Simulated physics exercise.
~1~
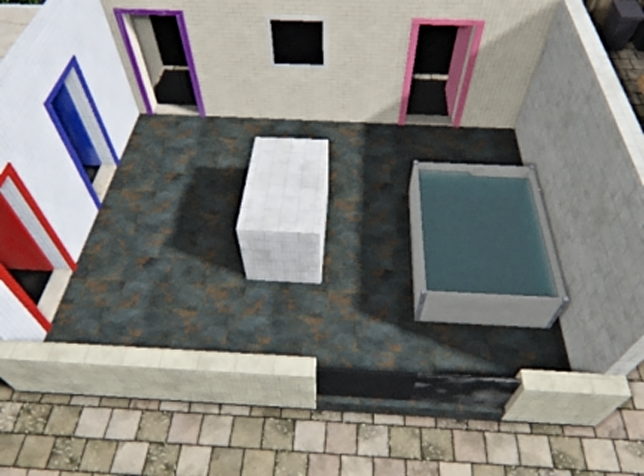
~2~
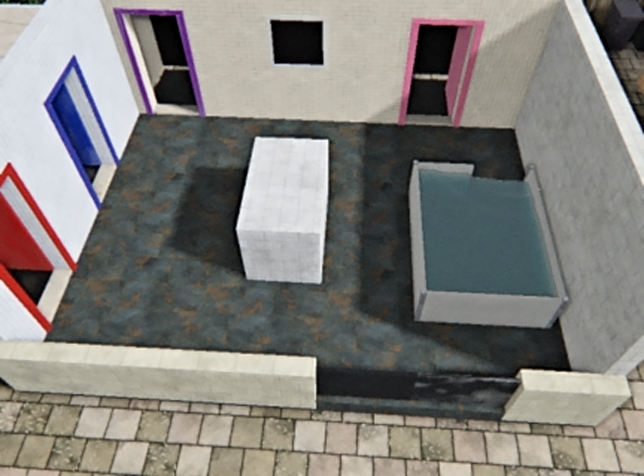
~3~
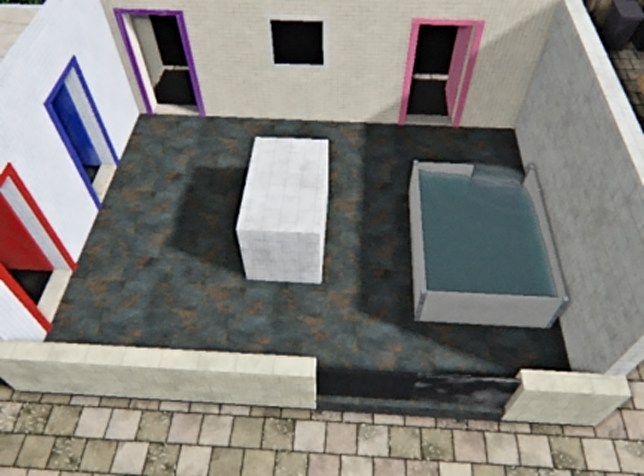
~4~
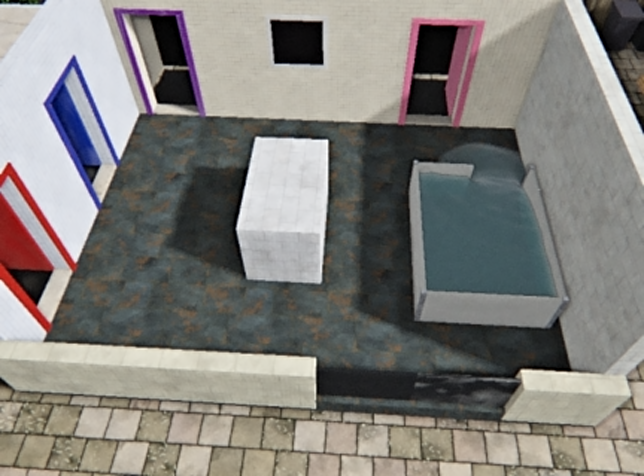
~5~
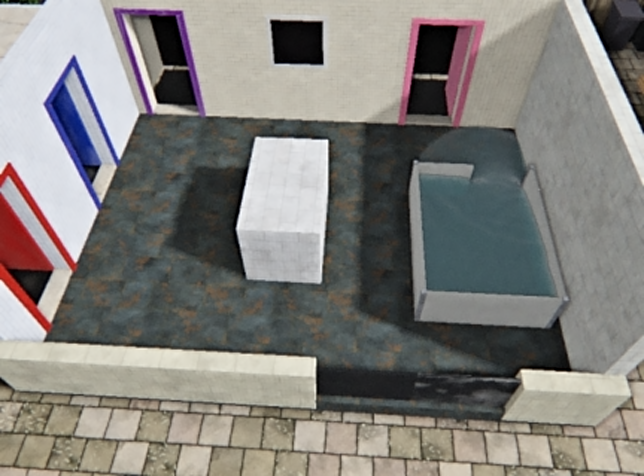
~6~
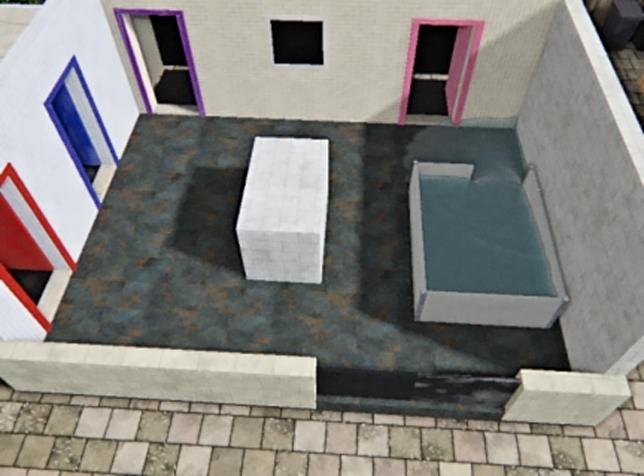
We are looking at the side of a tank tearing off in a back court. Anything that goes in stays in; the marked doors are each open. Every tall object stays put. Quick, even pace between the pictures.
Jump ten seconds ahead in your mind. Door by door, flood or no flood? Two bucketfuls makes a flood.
Blue door: Flood, pink door: Flood, purple door: Flood, red door: No flood.
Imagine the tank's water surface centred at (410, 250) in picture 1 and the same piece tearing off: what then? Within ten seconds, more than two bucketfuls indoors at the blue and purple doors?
Briefly, the blue door stays within the limit and the purple door stays within the limit.
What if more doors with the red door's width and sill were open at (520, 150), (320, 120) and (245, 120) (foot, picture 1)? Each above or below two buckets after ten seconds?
Note: Door one overshoots; door two undershoots; door three undershoots.
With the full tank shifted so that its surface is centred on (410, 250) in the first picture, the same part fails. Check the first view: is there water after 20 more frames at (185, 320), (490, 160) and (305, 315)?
As listed: Dry, awash, dry.
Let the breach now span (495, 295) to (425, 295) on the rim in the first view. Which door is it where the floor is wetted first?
The red door.
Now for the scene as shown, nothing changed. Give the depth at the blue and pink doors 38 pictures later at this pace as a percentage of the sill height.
The first is near 190 per cent, the second near 310 per cent.
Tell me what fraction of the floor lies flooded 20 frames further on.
It should be close to 45 %.
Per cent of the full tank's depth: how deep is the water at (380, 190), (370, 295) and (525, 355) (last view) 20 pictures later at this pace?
About 4, 0 and 0 per cent.
A moment on, water covers 10 % of the floor; the blue door not reached, the pink door over two buckets in, the purple door not reached, the red door not reached.
Next, water covers 15 % of the floor; the blue door not reached, the pink door over two buckets in, the purple door not reached, the red door not reached.
Then, water covers 45 % of the floor; the blue door not reached, the pink door far over two buckets in, the purple door wet at the sill, nothing in, the red door not reached.
Later, water covers 70 % of the floor; the blue door over two buckets in, the pink door far over two buckets in, the purple door under two buckets in, the red door wet at the sill, nothing in.
In the end, water covers 90 % of the floor; the blue door far over two buckets in, the pink door far over two buckets in, the purple door over two buckets in, the red door wet at the sill, nothing in.
